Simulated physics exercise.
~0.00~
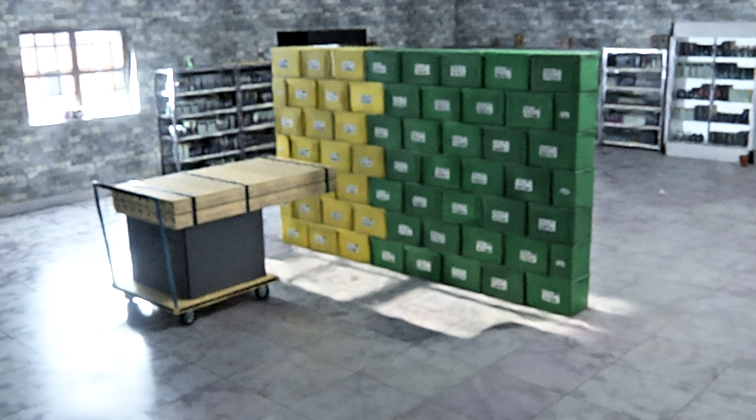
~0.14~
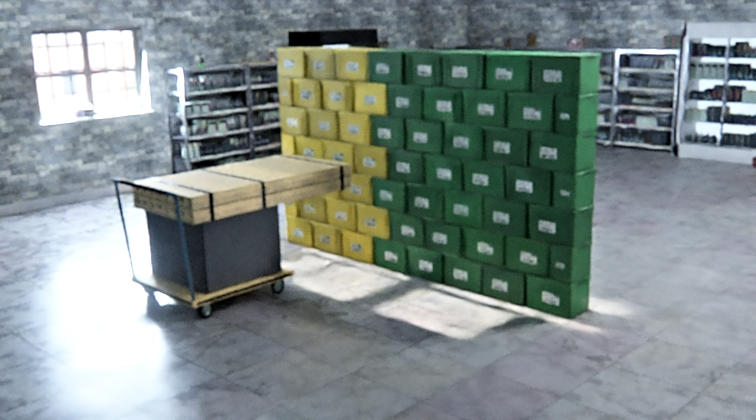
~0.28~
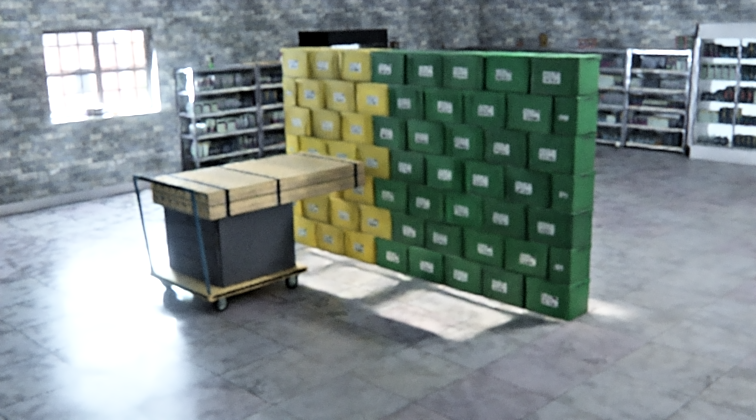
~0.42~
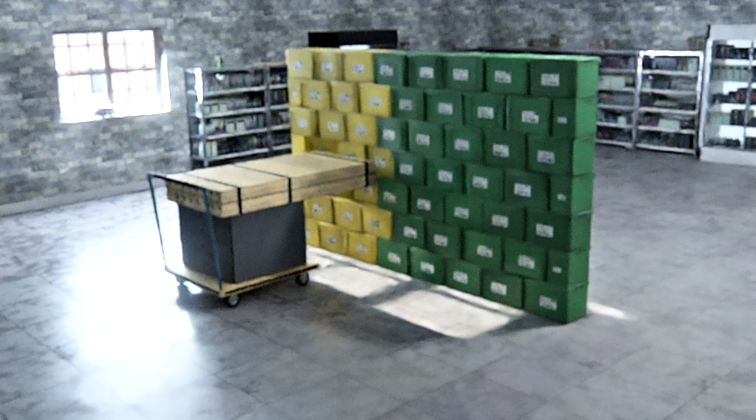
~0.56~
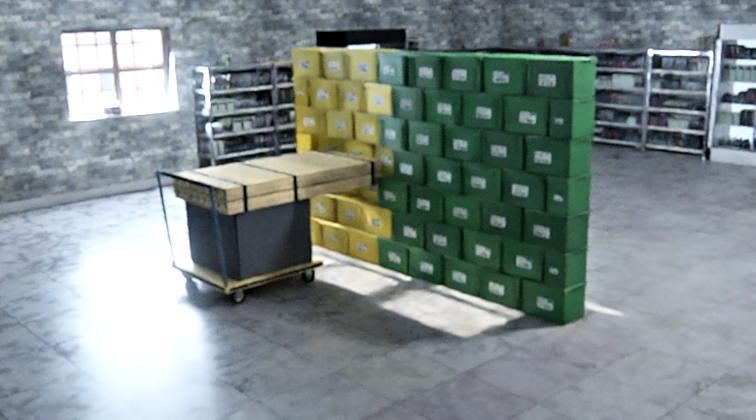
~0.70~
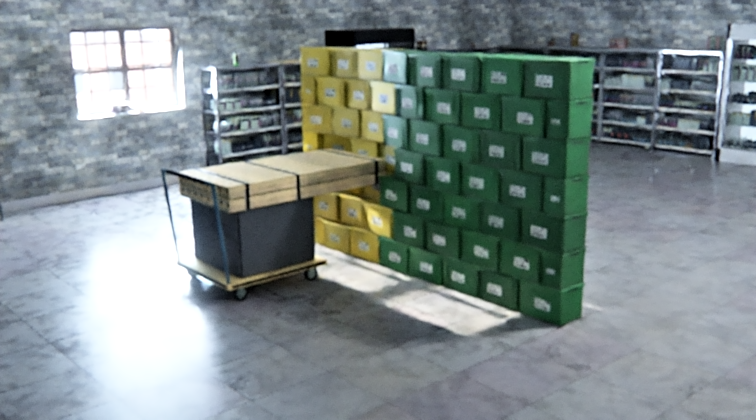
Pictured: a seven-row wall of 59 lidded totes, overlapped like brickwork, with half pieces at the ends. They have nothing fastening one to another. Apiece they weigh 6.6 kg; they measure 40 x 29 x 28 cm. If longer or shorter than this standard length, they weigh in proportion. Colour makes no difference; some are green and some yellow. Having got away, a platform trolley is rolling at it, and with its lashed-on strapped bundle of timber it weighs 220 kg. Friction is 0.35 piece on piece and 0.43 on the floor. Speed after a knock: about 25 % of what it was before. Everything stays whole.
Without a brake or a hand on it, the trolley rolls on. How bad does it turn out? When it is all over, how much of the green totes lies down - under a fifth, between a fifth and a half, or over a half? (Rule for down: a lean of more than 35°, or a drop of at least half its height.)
I'd bet on the under-a-fifth band.
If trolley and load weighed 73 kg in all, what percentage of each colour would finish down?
In that case yellow comes to 0 and green to 0 percent.
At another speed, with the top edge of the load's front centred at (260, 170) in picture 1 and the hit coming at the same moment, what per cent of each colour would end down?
Result - yellow: 80%; green: 0%.
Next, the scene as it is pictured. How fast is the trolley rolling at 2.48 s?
Speed: Around 0.0 m/s.
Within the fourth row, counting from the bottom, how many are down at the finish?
Row tally: 4.
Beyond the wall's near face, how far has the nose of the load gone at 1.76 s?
Some 25 centimetres.
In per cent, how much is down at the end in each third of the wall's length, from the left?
I'd put it at 80 % left, 40 % middle and 0 % right.
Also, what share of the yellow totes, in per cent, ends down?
Yellow: 80 per cent.
After 1.28 s, load 23 cm past the wall's line, stopped; none of the 35 green totes down (0 of 59 in all colours); top green tote unmoved; top yellow tote leaning 12°.
After 1.76 s, load 23 cm past the wall's line, stopped; 1 of the 35 green totes down (13 of 59 in all colours); top green tote unmoved; top yellow tote leaning 33°, 21 cm lower.
After 2.08 s, load 23 cm past the wall's line, stopped; 4 of the 35 green totes down (23 of 59 in all colours); top green tote unmoved; top yellow tote leaning 68°, 1.01 m lower.
After 2.48 s, load 23 cm past the wall's line, stopped; 4 of the 35 green totes down (23 of 59 in all colours); top green tote unmoved; top yellow tote on its side.
At rest (3.4 s), load 23 cm past the wall's line, stopped; 4 of the 35 green totes down (23 of 59 in all colours); top green tote unmoved; top yellow tote on its side. That is 11 per cent. As the last picture would show them, middles, top green tote near (558, 78), top yellow tote near (494, 187).
